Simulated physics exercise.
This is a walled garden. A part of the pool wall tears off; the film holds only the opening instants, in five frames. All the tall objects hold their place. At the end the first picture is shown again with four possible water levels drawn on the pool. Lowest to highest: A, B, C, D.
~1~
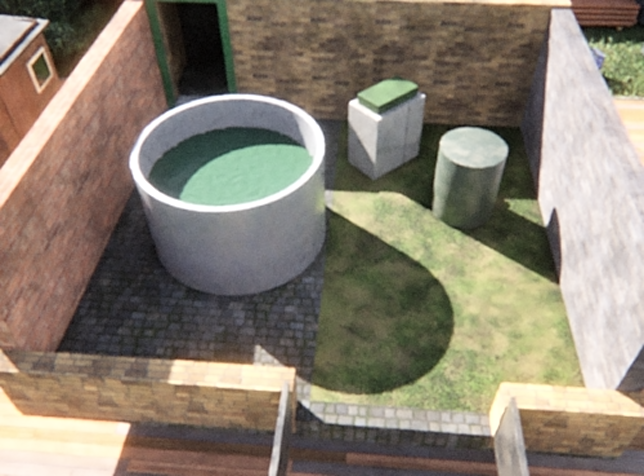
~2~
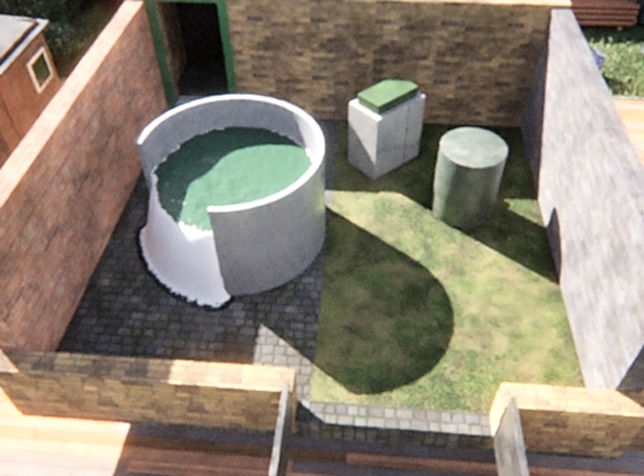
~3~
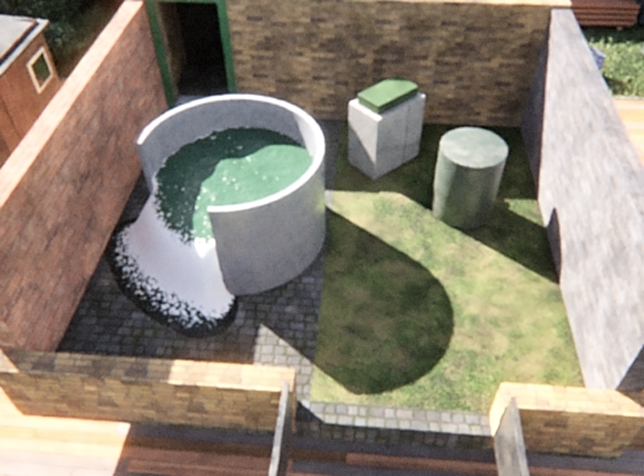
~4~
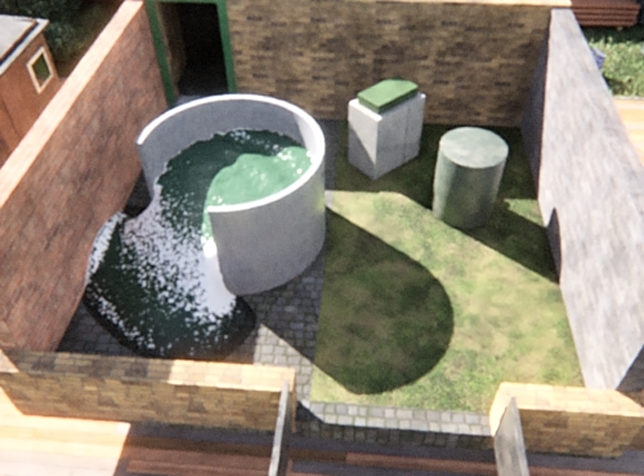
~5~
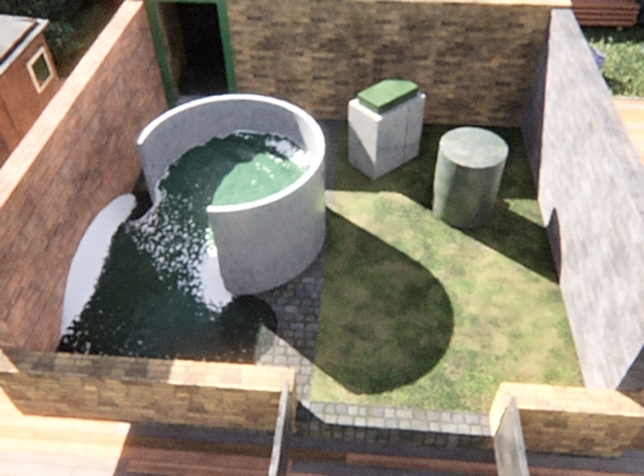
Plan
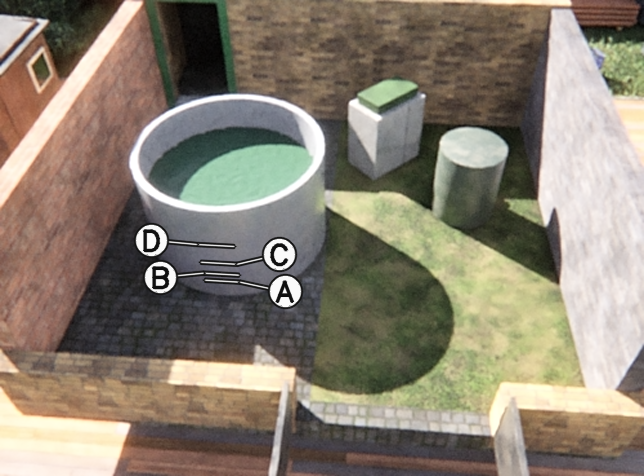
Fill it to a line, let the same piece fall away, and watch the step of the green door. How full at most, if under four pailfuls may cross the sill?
The limit is D.
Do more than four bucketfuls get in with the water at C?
No, not at all.
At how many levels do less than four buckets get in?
All four.
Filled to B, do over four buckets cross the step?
No, that is safe.
On the marked copy, A at (222, 281); B at (221, 274); C at (219, 263); D at (215, 245); from the bottom up A, B, C, D.
For mark A, nothing gets over.
For mark B, nothing gets over.
For mark C, nothing gets over.
For mark D, a splash gets over, under a bucket.
